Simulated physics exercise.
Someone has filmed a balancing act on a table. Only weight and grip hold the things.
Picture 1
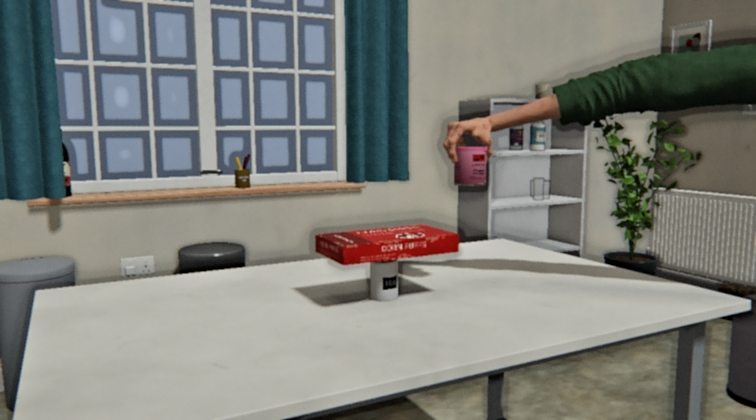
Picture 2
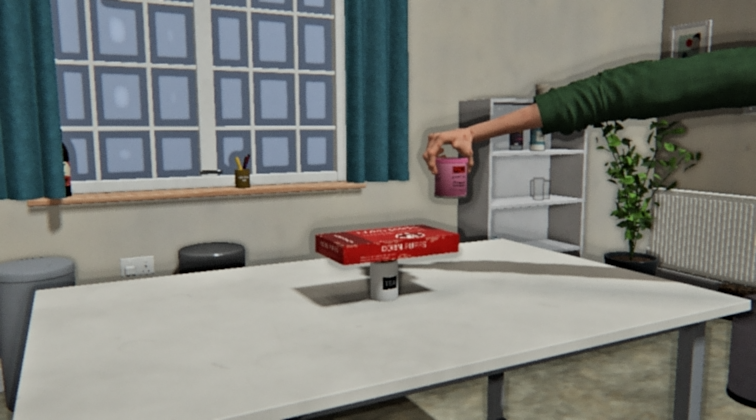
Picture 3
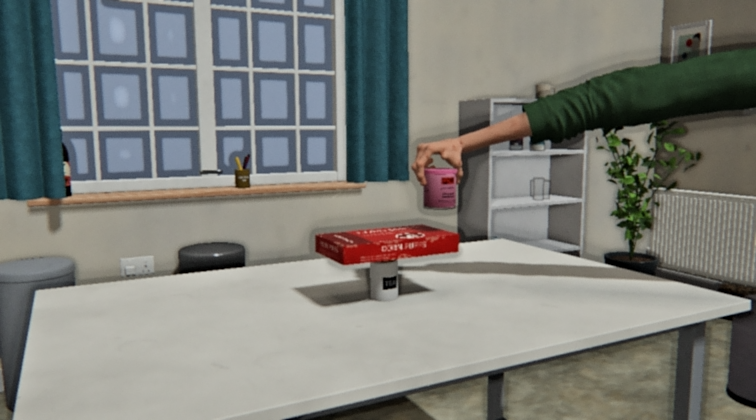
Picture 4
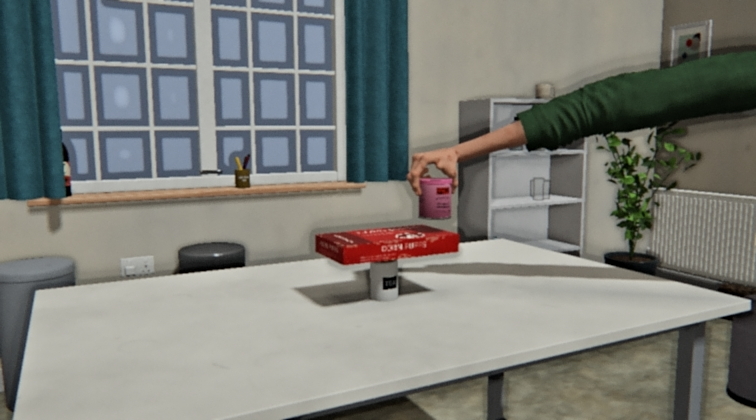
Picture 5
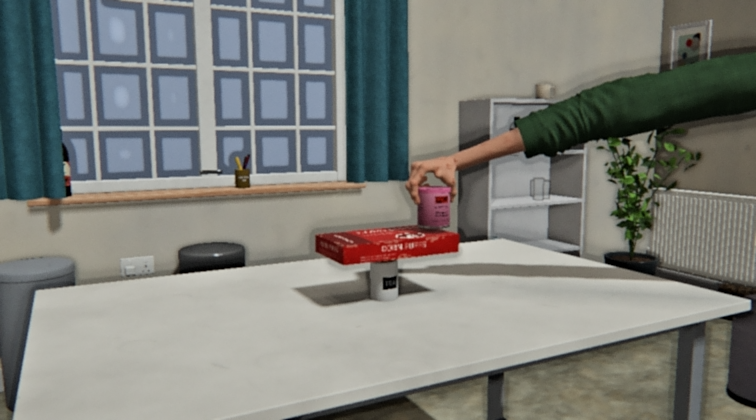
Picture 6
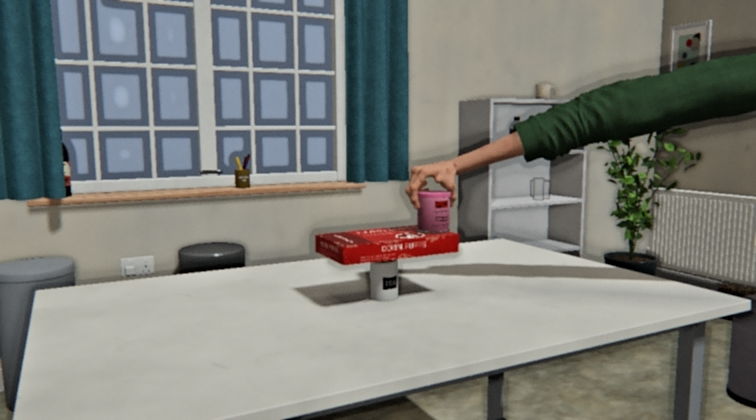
A hand in a green sleeve lowering a pink tin leftward onto the right side of a red packet balanced on a small cup.
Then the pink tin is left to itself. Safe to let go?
It comes apart.
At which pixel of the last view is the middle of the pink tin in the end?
Near (558, 276).
Then, 0.30 s past the last view, pink tin now fallen; red packet rocked 32° from its first pose.
Then, 0.50 s past the last view, red packet rocked 67° from its first pose.
Then, 0.80 s past the last view, red packet rocked 33° from its first pose.
Then, 1.40 s past the last view, red packet now fallen.
Finally, fallen, red packet and pink tin; white jar still in place. Final places as the last picture's camera would see them, pink tin near (558, 276). The stack gives way.
